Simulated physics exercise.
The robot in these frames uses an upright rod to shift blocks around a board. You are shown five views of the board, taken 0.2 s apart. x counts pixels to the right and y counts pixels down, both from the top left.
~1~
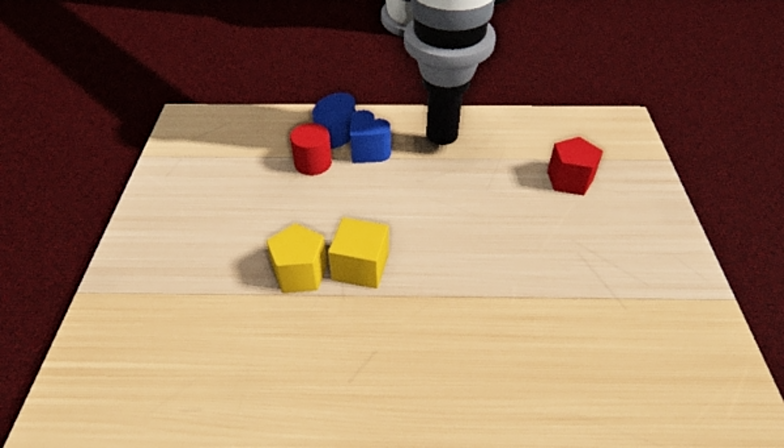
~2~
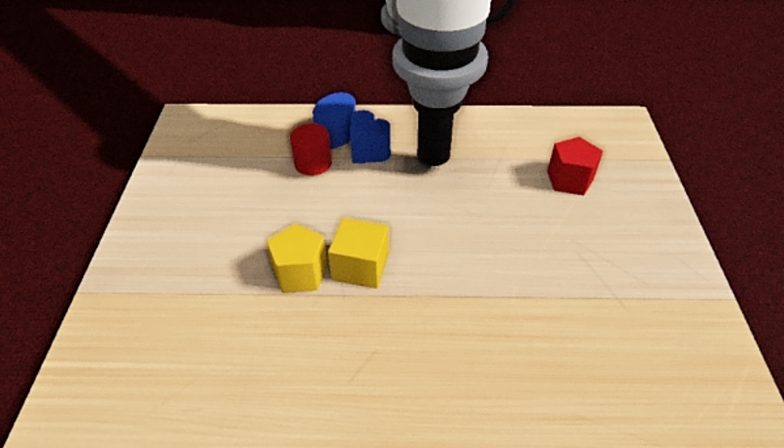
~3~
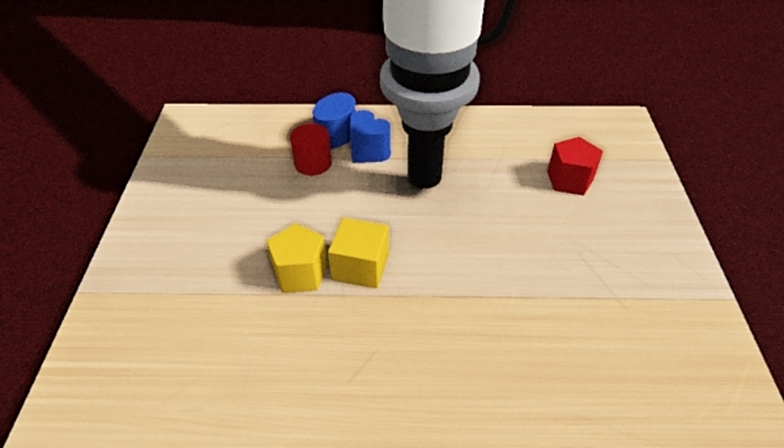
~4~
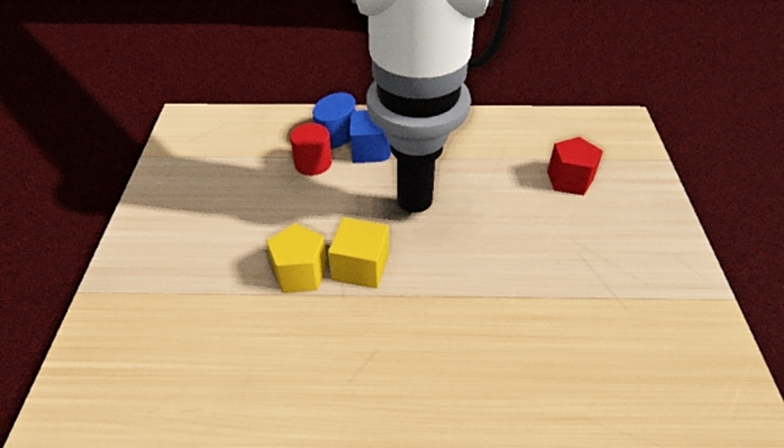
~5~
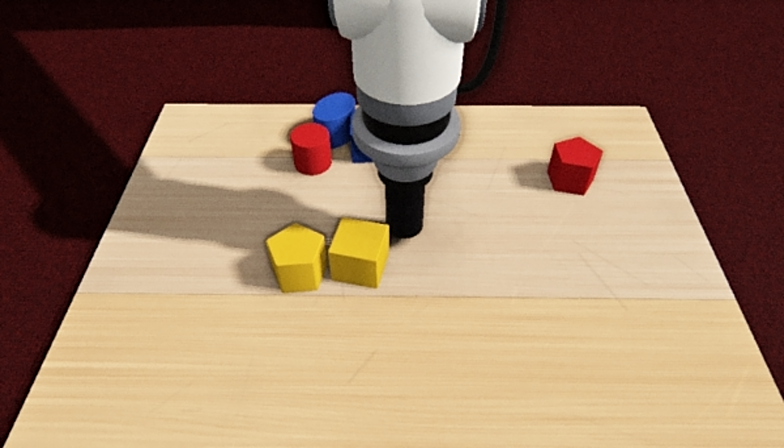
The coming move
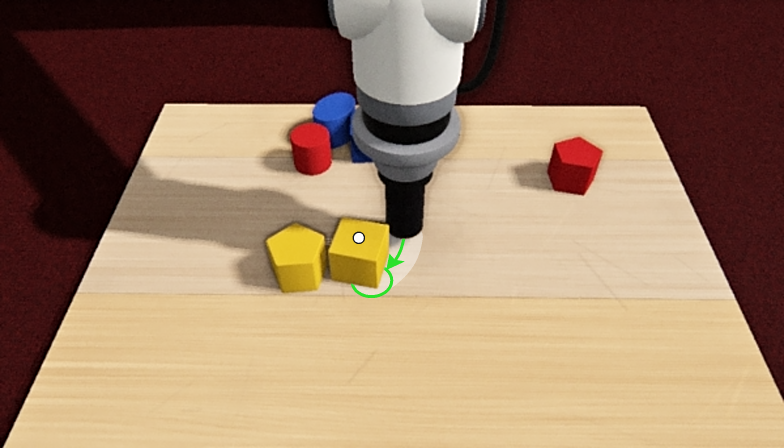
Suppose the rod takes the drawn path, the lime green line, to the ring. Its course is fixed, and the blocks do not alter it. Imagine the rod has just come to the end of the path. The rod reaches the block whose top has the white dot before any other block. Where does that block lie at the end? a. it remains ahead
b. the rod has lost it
Option a.
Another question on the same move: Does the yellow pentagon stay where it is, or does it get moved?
It will end up elsewhere.
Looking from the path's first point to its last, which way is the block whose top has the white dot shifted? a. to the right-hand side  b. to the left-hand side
Letter a.
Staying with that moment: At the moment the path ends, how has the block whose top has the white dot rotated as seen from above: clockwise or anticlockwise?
From overhead, the rotation is clockwise.
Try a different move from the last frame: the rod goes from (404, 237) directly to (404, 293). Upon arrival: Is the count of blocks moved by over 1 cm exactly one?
I'd say yes.
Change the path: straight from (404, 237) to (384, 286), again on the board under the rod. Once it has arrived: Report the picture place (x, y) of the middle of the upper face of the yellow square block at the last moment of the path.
Top centre: (332, 265).
Drawn move, from (404, 237) via (400, 253) and (389, 268), ending at (372, 280); the dot is on the yellow square block.
On the path given first. Halfway along, rod (395, 250); yellow pentagon (290, 245); yellow square block (345, 249), turned 15° clockwise.
At the end, rod (371, 269); yellow pentagon (279, 244), turned 30° clockwise; yellow square block (319, 266), turned 30° clockwise.
